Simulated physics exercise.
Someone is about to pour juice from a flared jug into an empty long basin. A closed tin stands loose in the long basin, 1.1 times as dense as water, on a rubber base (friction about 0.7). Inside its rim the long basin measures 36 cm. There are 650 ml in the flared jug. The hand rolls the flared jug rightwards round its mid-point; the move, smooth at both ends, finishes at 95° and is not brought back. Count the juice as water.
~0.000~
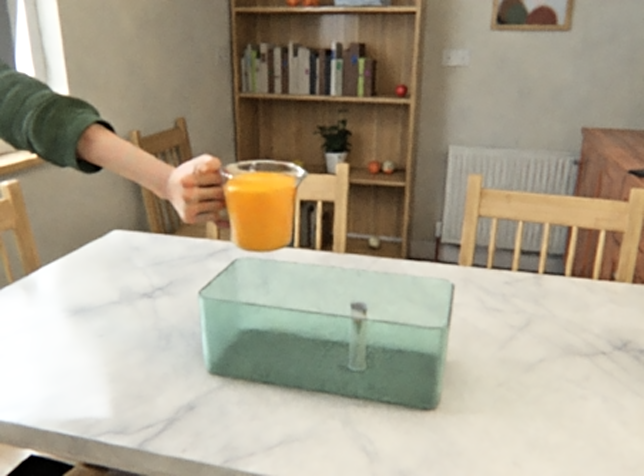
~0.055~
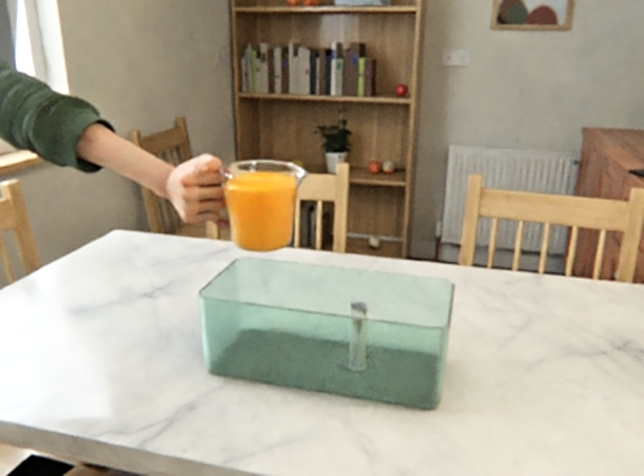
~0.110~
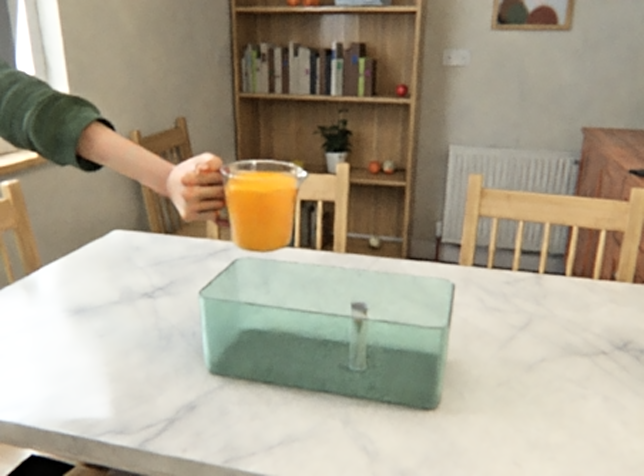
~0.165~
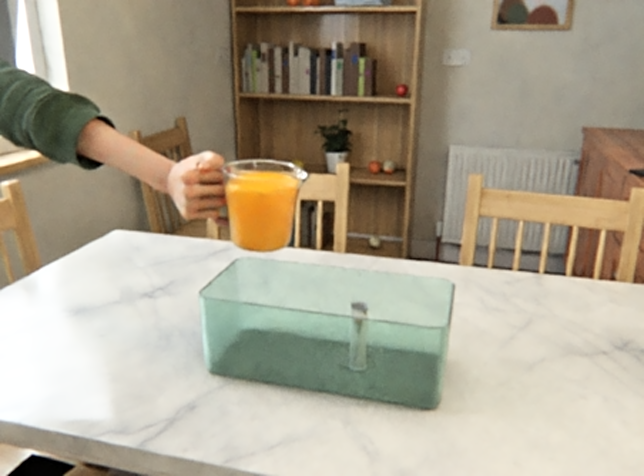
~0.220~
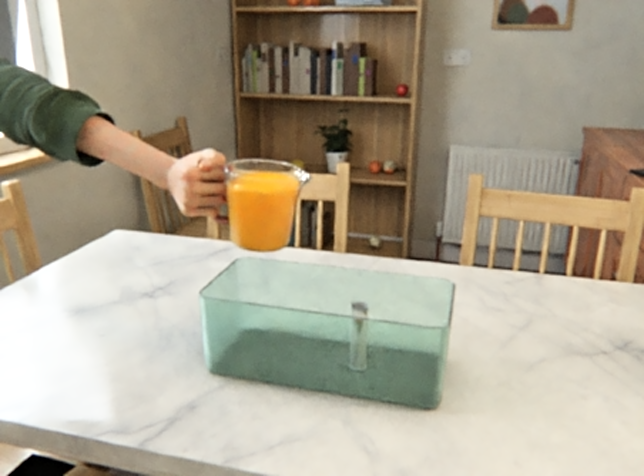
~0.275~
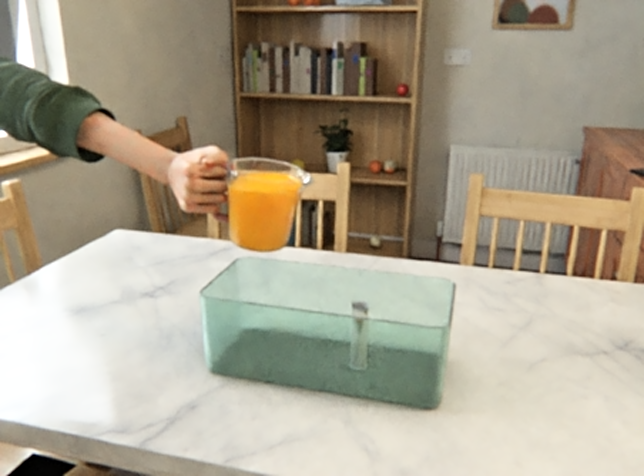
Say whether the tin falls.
The tin falls.
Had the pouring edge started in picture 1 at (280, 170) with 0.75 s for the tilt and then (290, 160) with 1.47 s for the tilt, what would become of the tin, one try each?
First it remains upright; then it topples.
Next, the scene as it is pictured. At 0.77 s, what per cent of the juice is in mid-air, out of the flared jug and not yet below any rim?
Near 12 in a hundred.
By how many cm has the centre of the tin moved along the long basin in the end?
About 7.5 cm.
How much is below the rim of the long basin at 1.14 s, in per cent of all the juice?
Some 52 per cent.
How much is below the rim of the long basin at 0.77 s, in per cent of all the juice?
Some 5 per cent.
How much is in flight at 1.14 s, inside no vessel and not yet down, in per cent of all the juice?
Near 16 in a hundred.
By 0.77 s the tilt is 53° and 82 per cent is still to pour; the tin stands where it began.
By 1.14 s the tilt is 85° and 33 per cent is still to pour; the tin leans 8°.
By 1.52 s the tilt is 95° and 4 per cent is still to pour; the tin lies on its side.
By 1.94 s the tilt is 95° and 0 per cent is still to pour; the tin lies on its side.
At rest the tin lies on its side.
